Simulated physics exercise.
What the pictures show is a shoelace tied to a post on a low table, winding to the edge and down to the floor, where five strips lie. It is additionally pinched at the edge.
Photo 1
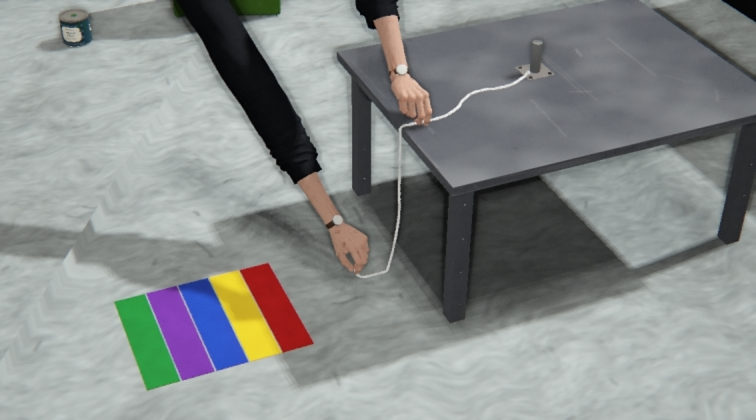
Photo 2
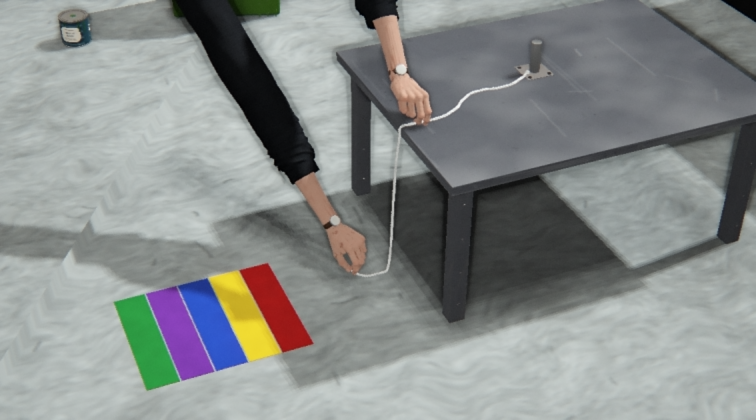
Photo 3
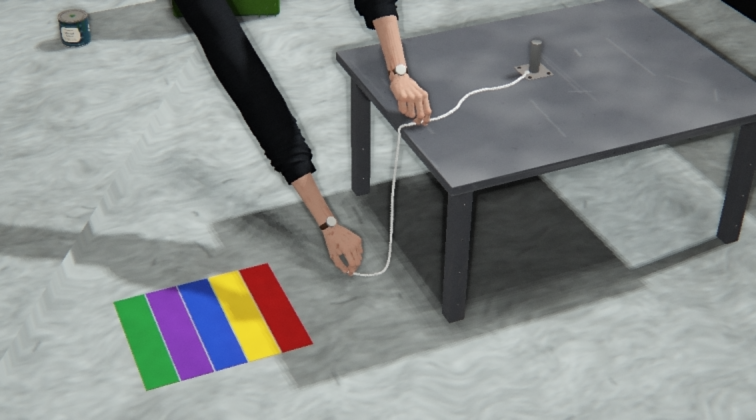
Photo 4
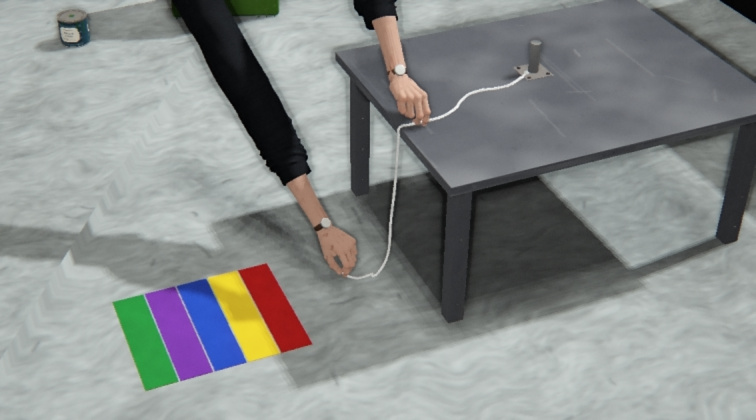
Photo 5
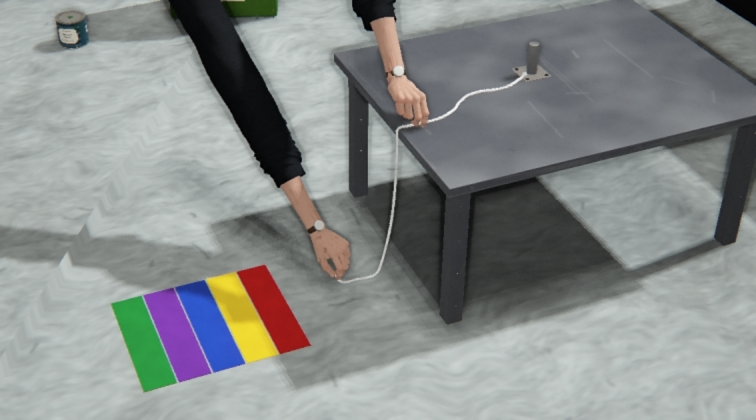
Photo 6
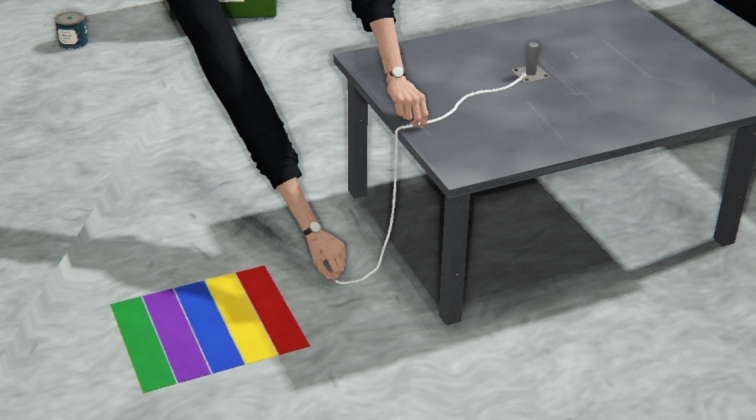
The footage shows a white cord running from a post across a gray table, pinched by one hand at the edge, while another hand below draws its lower end slightly left, toward five colored strips on the floor.
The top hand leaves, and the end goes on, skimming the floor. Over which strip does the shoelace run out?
Over the yellow strip.
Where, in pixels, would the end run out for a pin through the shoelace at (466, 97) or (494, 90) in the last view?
Pixel positions per try: (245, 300); (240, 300).
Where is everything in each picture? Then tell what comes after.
In the first picture, end (355, 270); red (290, 332); yellow (258, 341); blue (225, 350); purple (191, 359); green (157, 369).
In the second picture, end (352, 271); shoelace through (514, 83) (464, 99) (424, 122) (396, 164) (393, 214) (389, 265).
In the third picture, end (348, 272).
In the fourth picture, end (343, 273); shoelace through (513, 83) (463, 99) (423, 122) (397, 164) (391, 214) (383, 265).
In the fifth picture, end (336, 276).
In the sixth picture, end (332, 277); shoelace through (510, 86) (461, 101) (421, 124) (396, 166) (392, 216) (377, 268).
Early on, end near (291, 288); short of the strips.
Midway, end near (259, 296); over red.
At the end of the slack, end near (239, 302); over yellow. The yellow one.
